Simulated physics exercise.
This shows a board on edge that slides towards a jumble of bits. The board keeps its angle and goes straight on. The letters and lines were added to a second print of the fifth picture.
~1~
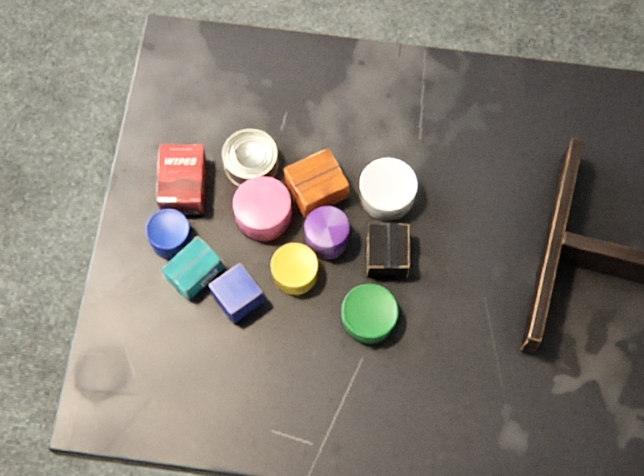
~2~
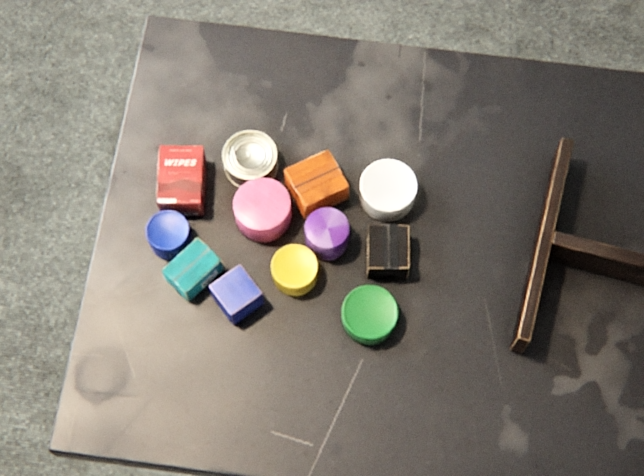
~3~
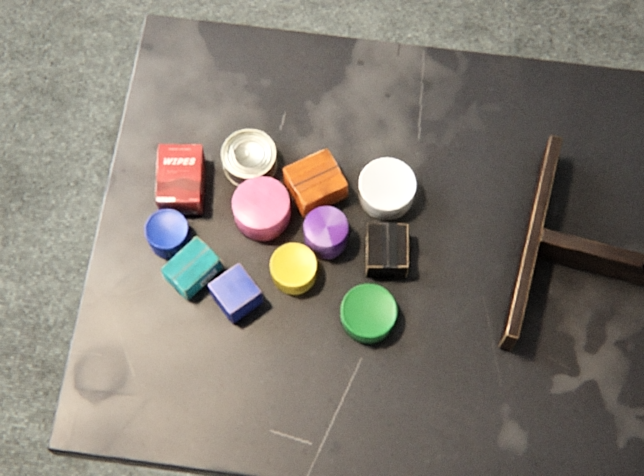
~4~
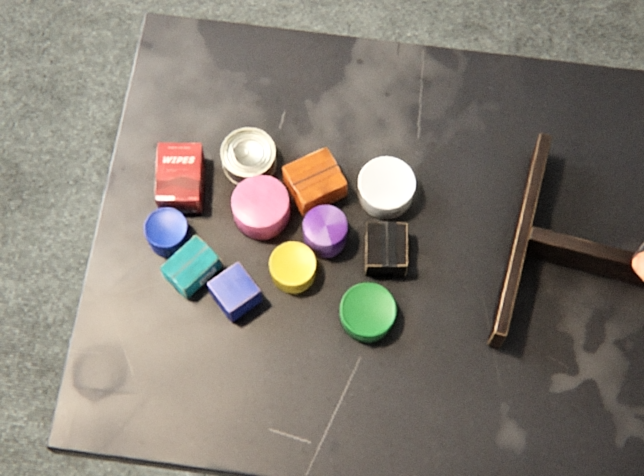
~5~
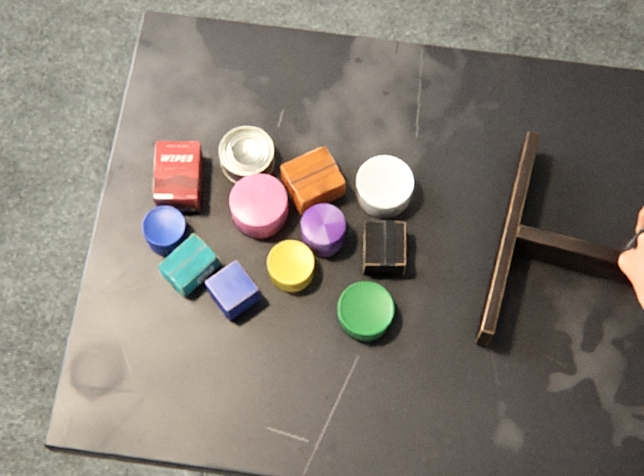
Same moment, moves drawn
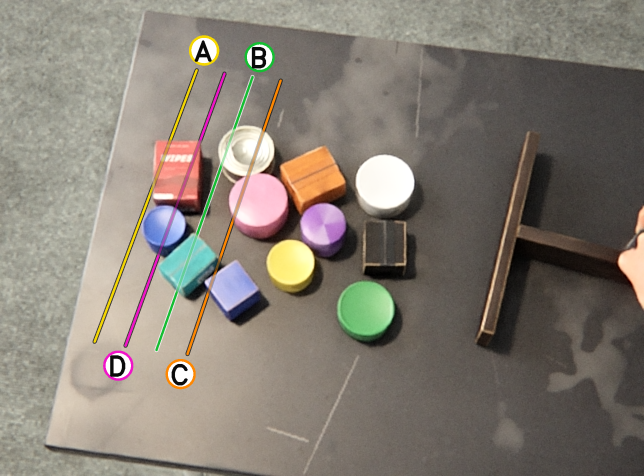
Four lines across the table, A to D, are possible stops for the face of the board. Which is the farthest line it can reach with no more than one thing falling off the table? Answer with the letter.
No second one falls up to C.
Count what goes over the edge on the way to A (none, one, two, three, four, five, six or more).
By then, six or more.
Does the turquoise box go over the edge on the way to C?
No.
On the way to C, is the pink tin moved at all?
Yes.
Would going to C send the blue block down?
No.
On the marked copy, A at (148, 199); B at (207, 206); C at (236, 210); D at (178, 203).
With C. Early on, board (413, 216); green tub (352, 308); black box (378, 246).
Further on, board (315, 203); red box (157, 174); blue jar (149, 235).
At the end, board (239, 194); blue jar over the edge; red box (113, 161); one fallen.
As for the rest, A drops seven; B drops four; D drops four.
